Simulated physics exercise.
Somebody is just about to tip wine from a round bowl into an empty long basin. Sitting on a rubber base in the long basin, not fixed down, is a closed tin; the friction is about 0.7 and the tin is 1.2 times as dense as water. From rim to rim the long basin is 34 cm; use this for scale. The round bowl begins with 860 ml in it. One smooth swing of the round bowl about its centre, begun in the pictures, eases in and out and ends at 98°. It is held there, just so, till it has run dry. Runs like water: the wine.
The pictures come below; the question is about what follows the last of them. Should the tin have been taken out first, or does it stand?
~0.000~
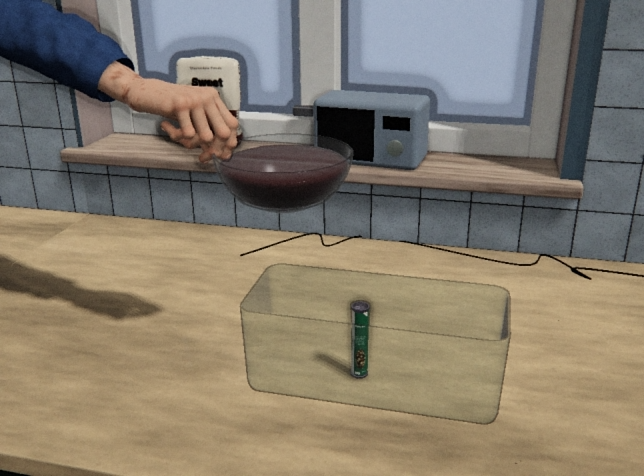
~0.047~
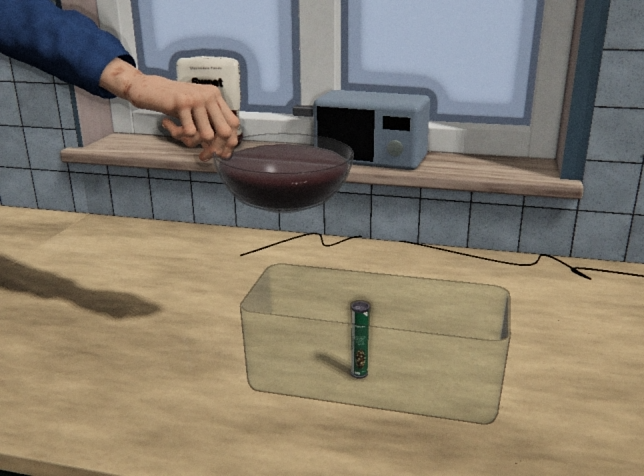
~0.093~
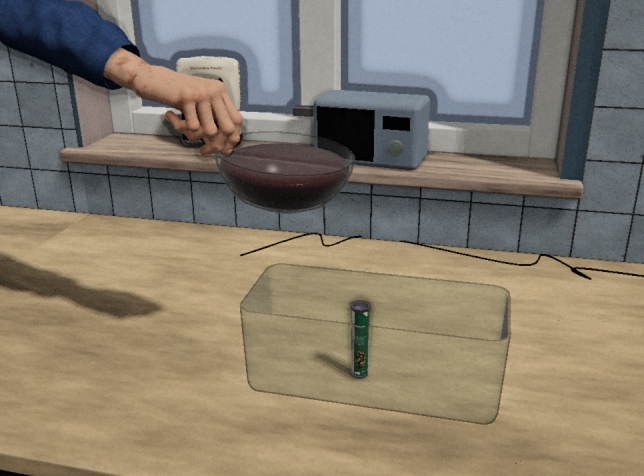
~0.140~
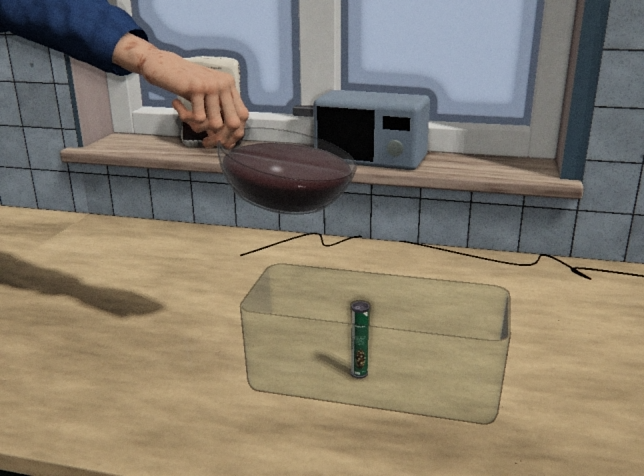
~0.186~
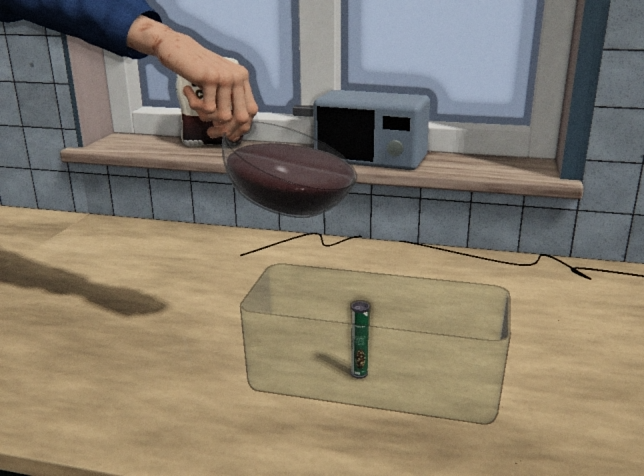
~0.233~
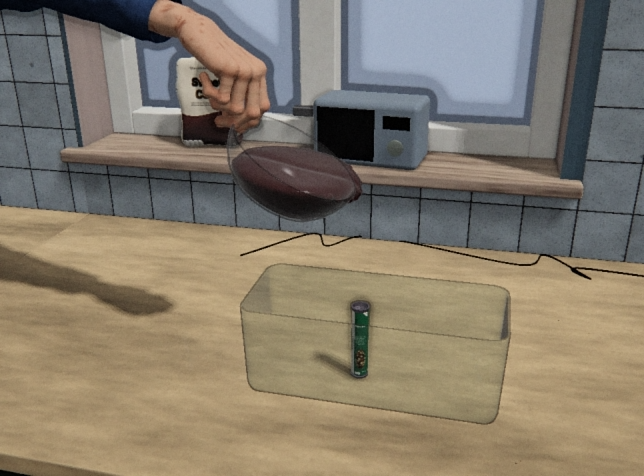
It stays vertical.
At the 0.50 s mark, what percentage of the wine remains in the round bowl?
10 %.
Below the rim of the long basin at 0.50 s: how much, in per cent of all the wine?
40 %, give or take.
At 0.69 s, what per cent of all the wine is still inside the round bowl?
0 per cent or thereabouts.
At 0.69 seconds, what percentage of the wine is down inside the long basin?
Around 92 parts in a hundred.
After 0.50 s the tilt is 90° and 10 per cent is still to pour; the tin stands where it began.
After 0.69 s the tilt is 98° and 0 per cent is still to pour; the tin stands where it began.
After 0.89 s the tilt is 98° and 0 per cent is still to pour; the tin leans 4°.
After 1.11 s the tilt is 98° and 0 per cent is still to pour; the tin stands where it began.
In the end the tin stands where it began.
